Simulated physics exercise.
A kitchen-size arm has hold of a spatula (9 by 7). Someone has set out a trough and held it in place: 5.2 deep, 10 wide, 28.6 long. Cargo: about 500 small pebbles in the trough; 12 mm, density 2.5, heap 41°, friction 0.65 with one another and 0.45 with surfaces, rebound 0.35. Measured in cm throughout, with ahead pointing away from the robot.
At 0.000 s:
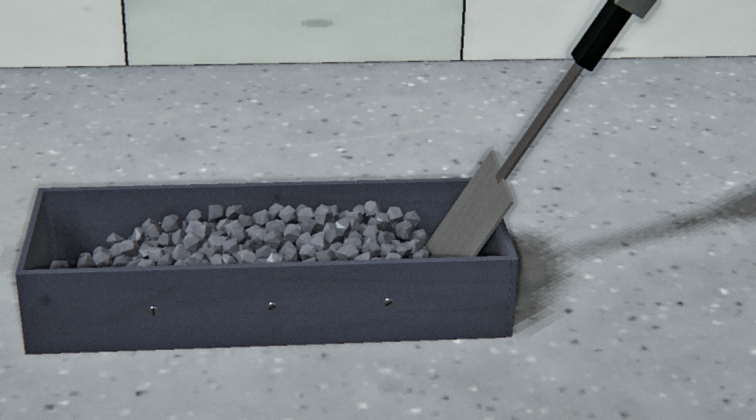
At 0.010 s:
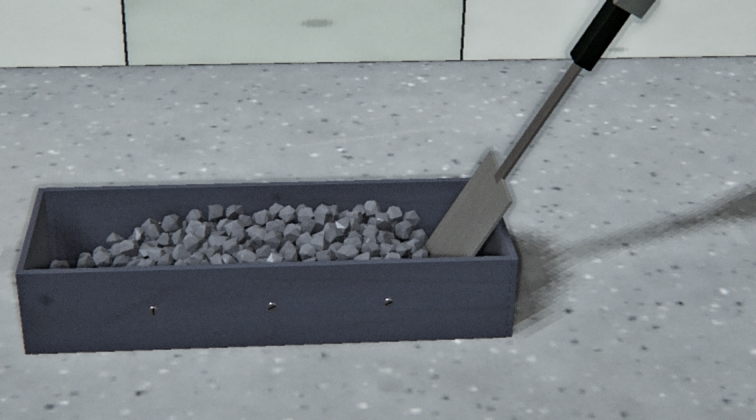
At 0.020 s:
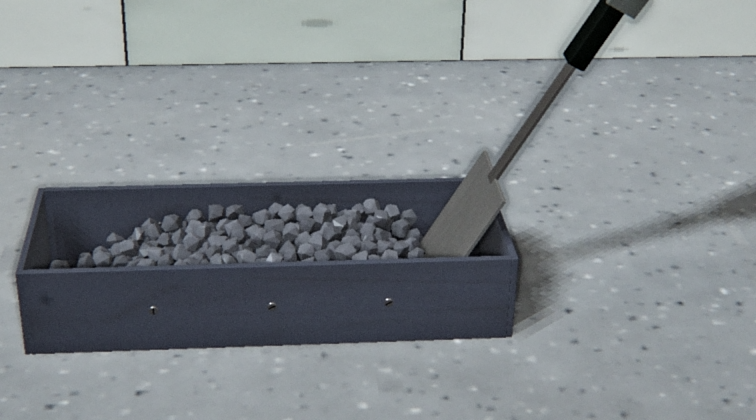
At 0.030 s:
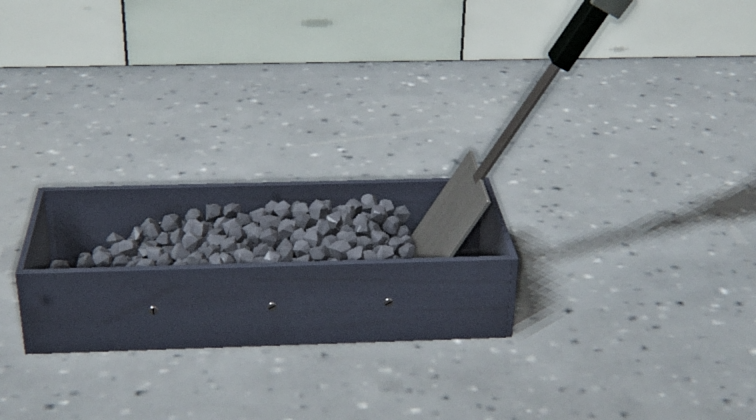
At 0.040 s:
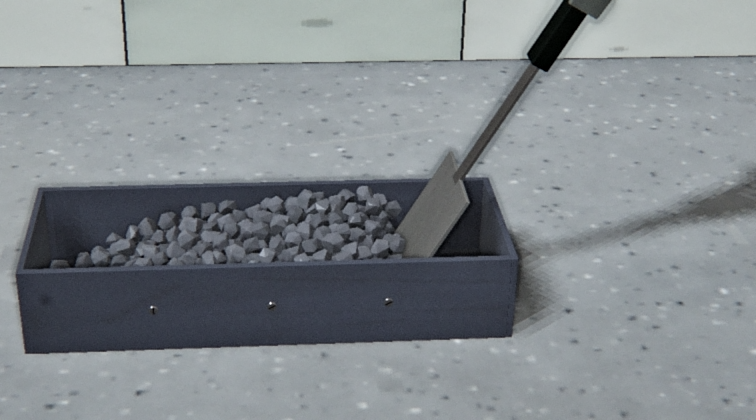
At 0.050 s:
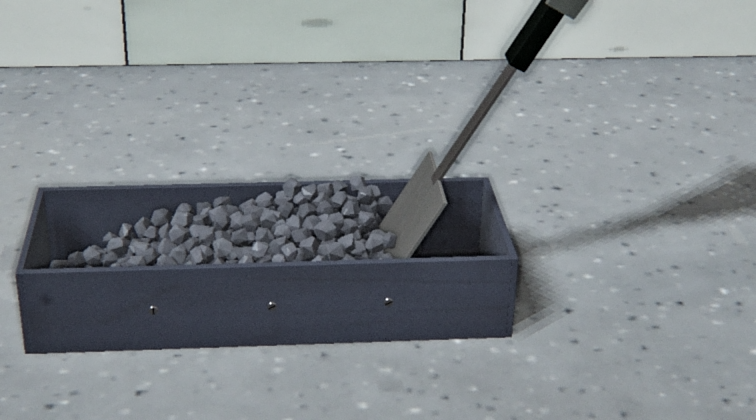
A grey spatula with a black grip, held at its top by a barely visible robot arm, slants down into the right end of a dark blue-grey trough, seen from slightly above on a speckled grey surface before pale panels. Small grey pebbles lie heaped along the trough. The blade slides slowly left, pushing the pebbles into a higher heap and baring the trough's right end, while the camera stays still.
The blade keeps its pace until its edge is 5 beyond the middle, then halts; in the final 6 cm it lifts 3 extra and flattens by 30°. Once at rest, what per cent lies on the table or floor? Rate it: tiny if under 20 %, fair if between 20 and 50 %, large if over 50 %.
Fair.
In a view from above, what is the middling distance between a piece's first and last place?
Near 10 cm, measured level.
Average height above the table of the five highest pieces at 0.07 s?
They are near 8 cm up.
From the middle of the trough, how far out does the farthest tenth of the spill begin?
About 40 cm from the centre.
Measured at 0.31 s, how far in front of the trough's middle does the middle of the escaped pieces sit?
Distance ahead of centre: Approx. 20 cm.
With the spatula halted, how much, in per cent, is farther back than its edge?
Estimated share: Around 15 %.
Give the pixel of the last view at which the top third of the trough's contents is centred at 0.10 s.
(241, 213).
After 0.07 s, sloping 60°, highest piece 8 above the table; 498 in the trough.
After 0.10 s, sloping 51°, highest piece 10 above the table; 497 in the trough, 1 on the blade or in flight.
After 0.31 s, sloping 30°, highest piece 9 above the table; 335 in the trough, 96 on the table or floor, 67 on the blade or in flight.
After 1.36 s, sloping 30°, highest piece 7 above the table; 329 in the trough, 169 on the table or floor.
At rest, 329 in the trough, 169 on the table or floor. That is 34 % on the table or floor.
